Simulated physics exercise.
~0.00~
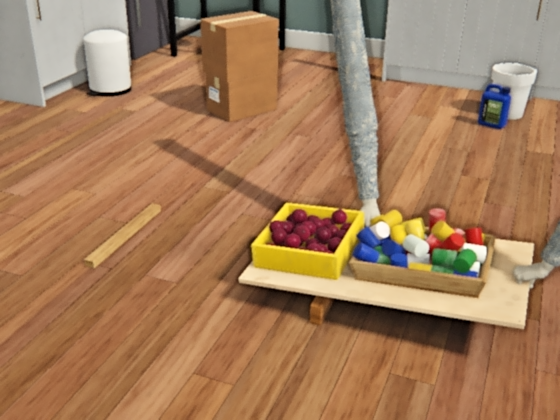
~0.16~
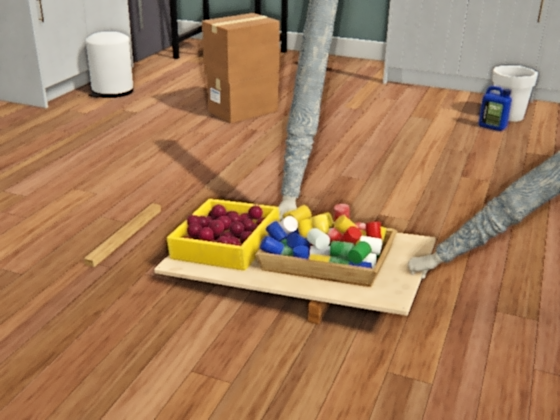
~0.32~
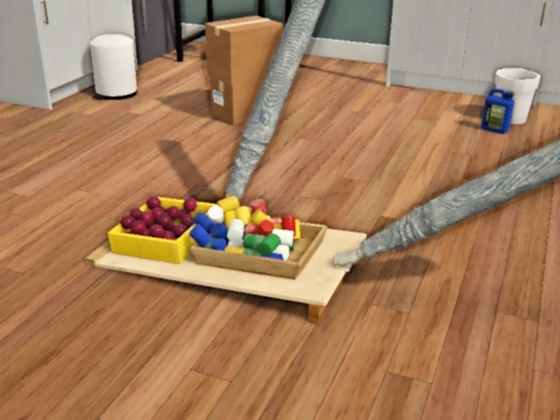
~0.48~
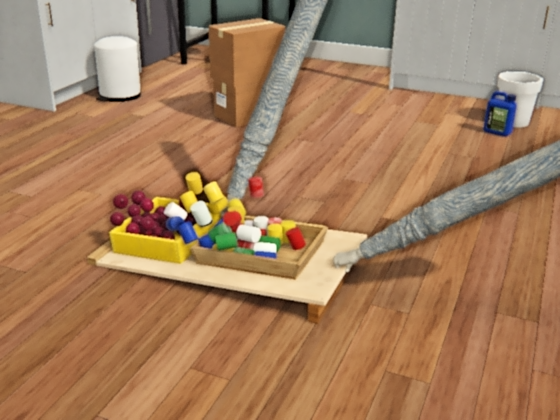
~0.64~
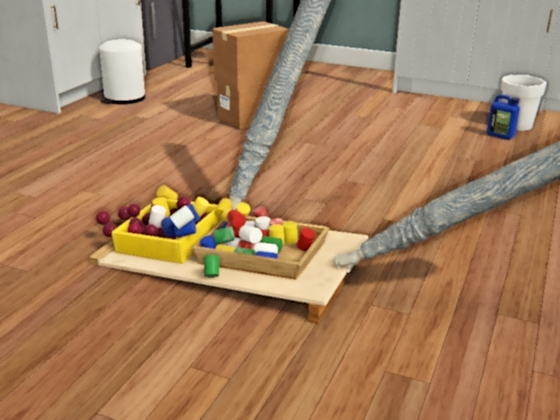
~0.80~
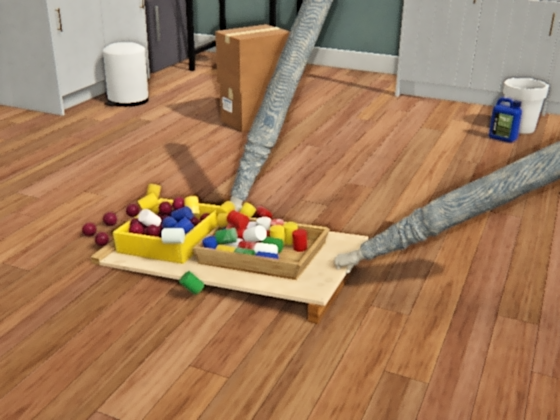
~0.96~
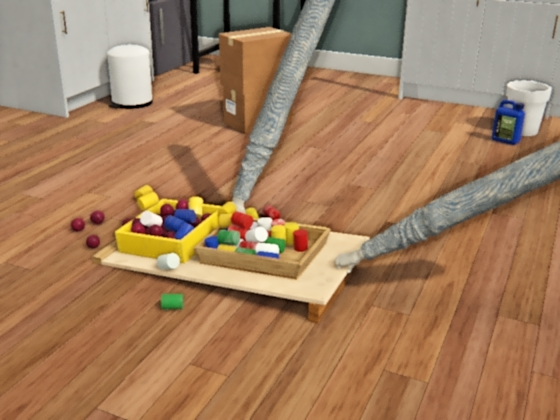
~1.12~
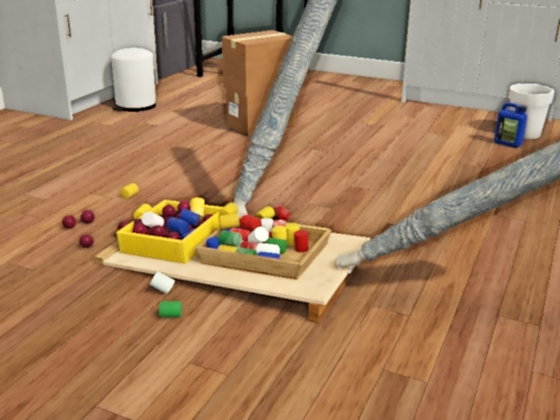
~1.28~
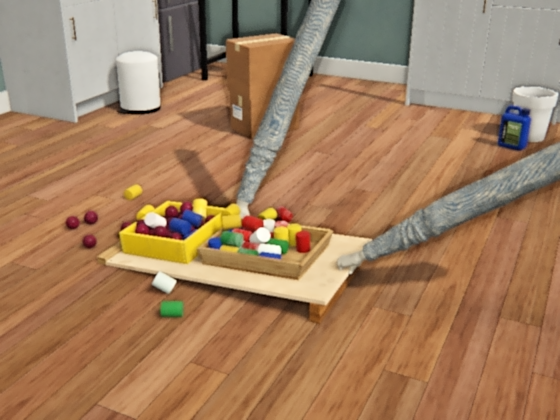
In the video, two grey arms accompany a board carrying a yellow tray of dark red balls and a wooden tray of colourful cylinders leftward until it halts abruptly. Pieces surge left, some cylinders landing in the yellow tray, while several balls and cylinders end up scattered on the wooden floor.
